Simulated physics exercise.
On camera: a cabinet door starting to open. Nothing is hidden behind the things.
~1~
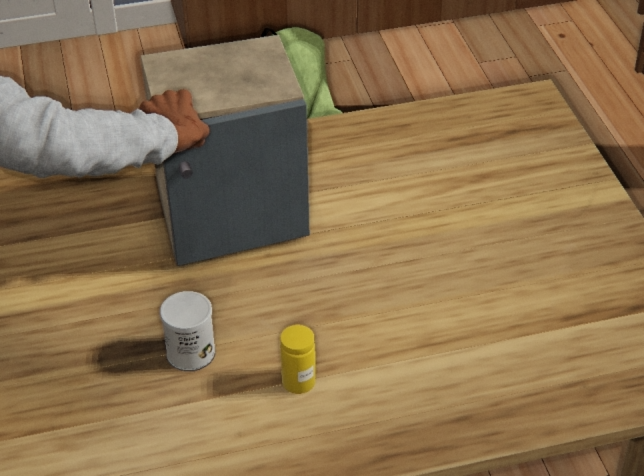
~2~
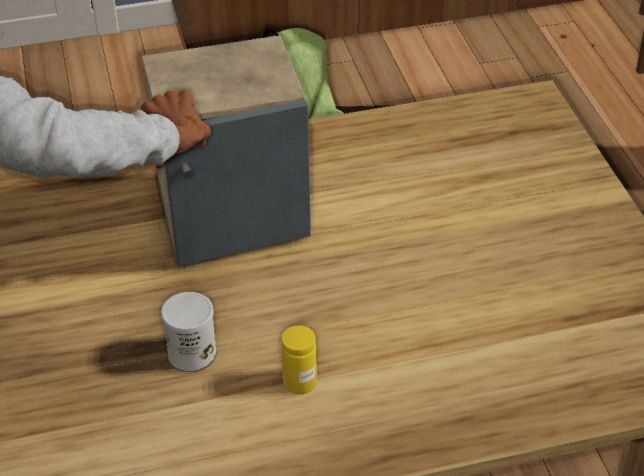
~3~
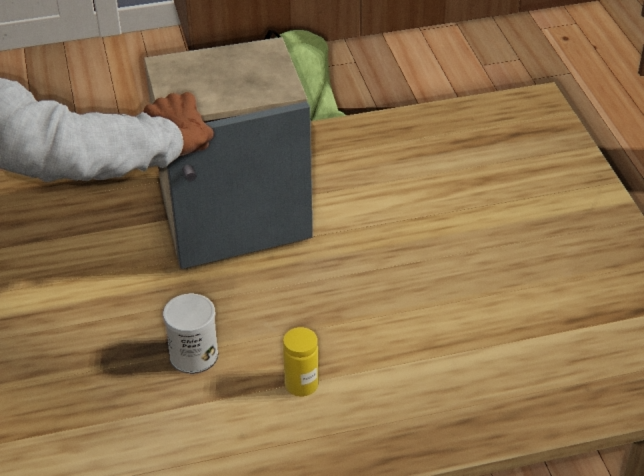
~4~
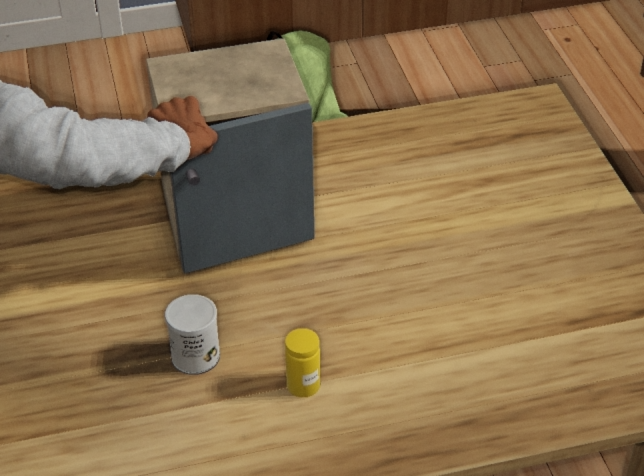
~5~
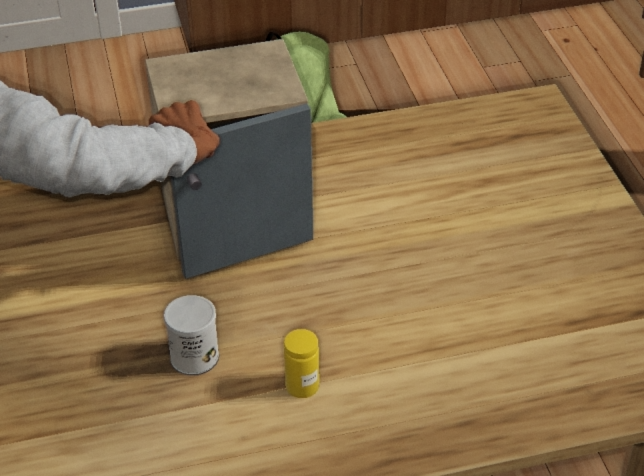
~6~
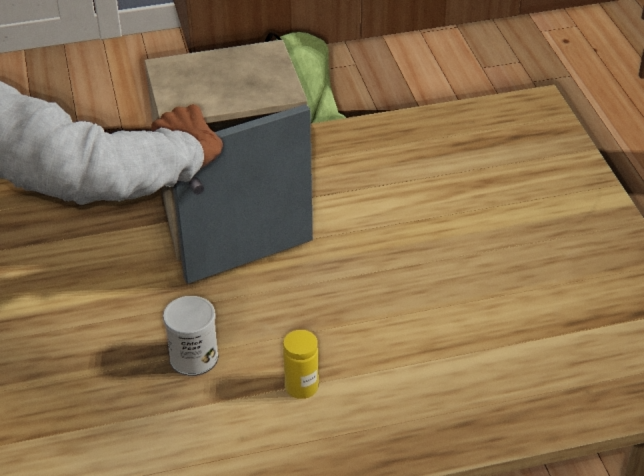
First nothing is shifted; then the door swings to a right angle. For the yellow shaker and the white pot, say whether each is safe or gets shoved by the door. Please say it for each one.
The yellow shaker is going to be okay; the white pot is going to be okay.
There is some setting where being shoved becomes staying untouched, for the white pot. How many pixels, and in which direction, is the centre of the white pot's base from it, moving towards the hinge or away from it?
Rightward, near 28 pixels.
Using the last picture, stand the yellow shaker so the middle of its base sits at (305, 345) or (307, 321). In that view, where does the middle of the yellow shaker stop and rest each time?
It settles near (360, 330) and near (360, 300), respectively.
Then, 0.80 s later than the last frame, door 36° open; yellow shaker at rest near (301, 365); white pot at rest near (192, 336).
Then, 1.76 s later than the last frame, door 64° open; yellow shaker at rest near (301, 365); white pot at rest near (192, 336).
Then, 2.56 s later than the last frame, door 88° open; yellow shaker at rest near (301, 365); white pot at rest near (192, 336).
When it is over, the yellow shaker stays untouched, near (301, 365); the white pot stays untouched, near (192, 336).
